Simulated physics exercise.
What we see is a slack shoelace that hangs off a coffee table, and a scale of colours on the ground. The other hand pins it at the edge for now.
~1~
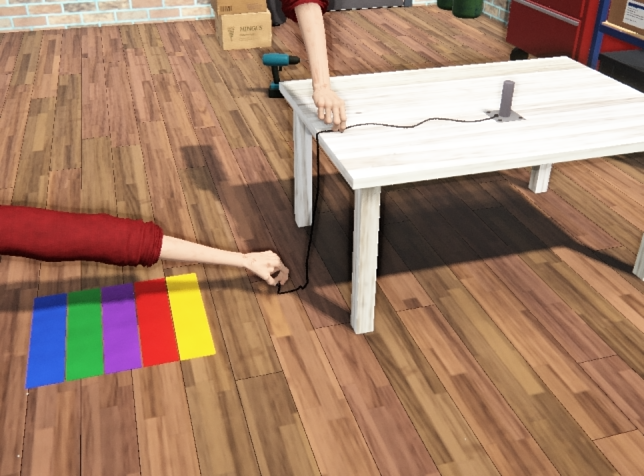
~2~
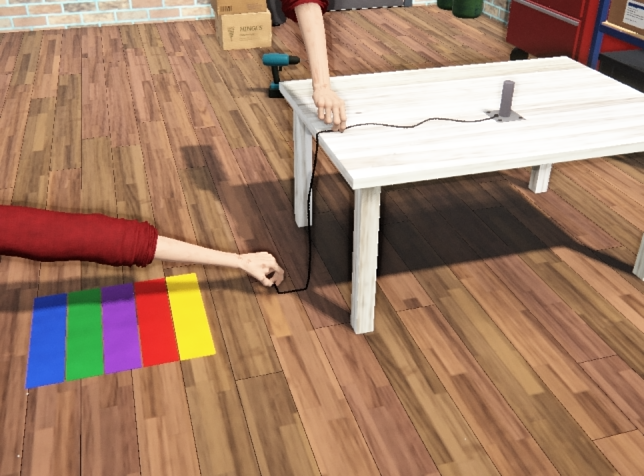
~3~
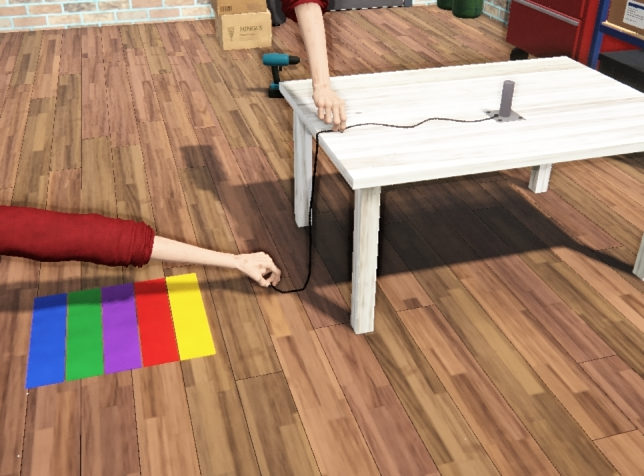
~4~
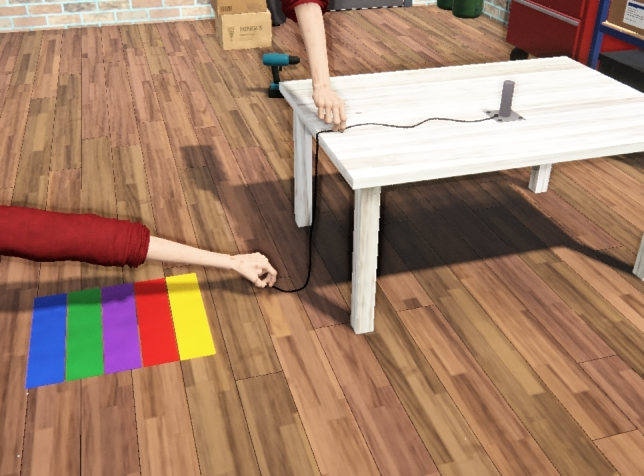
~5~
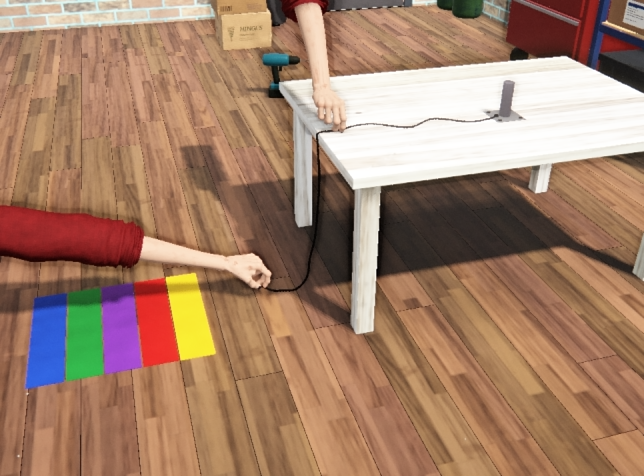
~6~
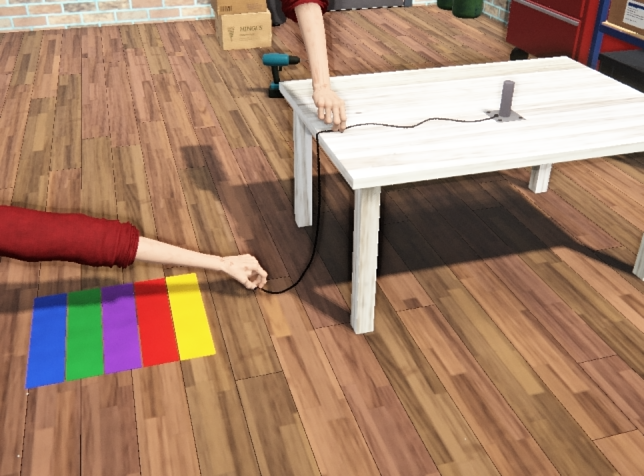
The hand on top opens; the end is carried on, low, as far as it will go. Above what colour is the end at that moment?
Over red.
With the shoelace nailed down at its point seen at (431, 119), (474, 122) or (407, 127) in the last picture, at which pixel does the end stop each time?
The places are (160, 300), (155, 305) and (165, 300).
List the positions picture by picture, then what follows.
End (280, 283); yellow (195, 340); red (159, 347); purple (122, 353); green (85, 360); blue (46, 367), in the first picture.
End (275, 284); shoelace through (475, 122) (418, 125) (354, 126) (315, 161) (309, 220) (309, 274), in the second picture.
End (272, 284), in the third picture.
End (268, 285); shoelace through (475, 122) (418, 125) (354, 126) (316, 161) (313, 221) (309, 275), in the fourth picture.
End (262, 286), in the fifth picture.
End (258, 287); shoelace through (475, 122) (418, 125) (354, 126) (319, 161) (318, 220) (303, 274), in the sixth picture.
Soon after, end near (211, 294); short of the strips.
Then, end near (174, 300); over yellow.
At full stretch, end near (152, 304); over red. The end stops over the red strip.
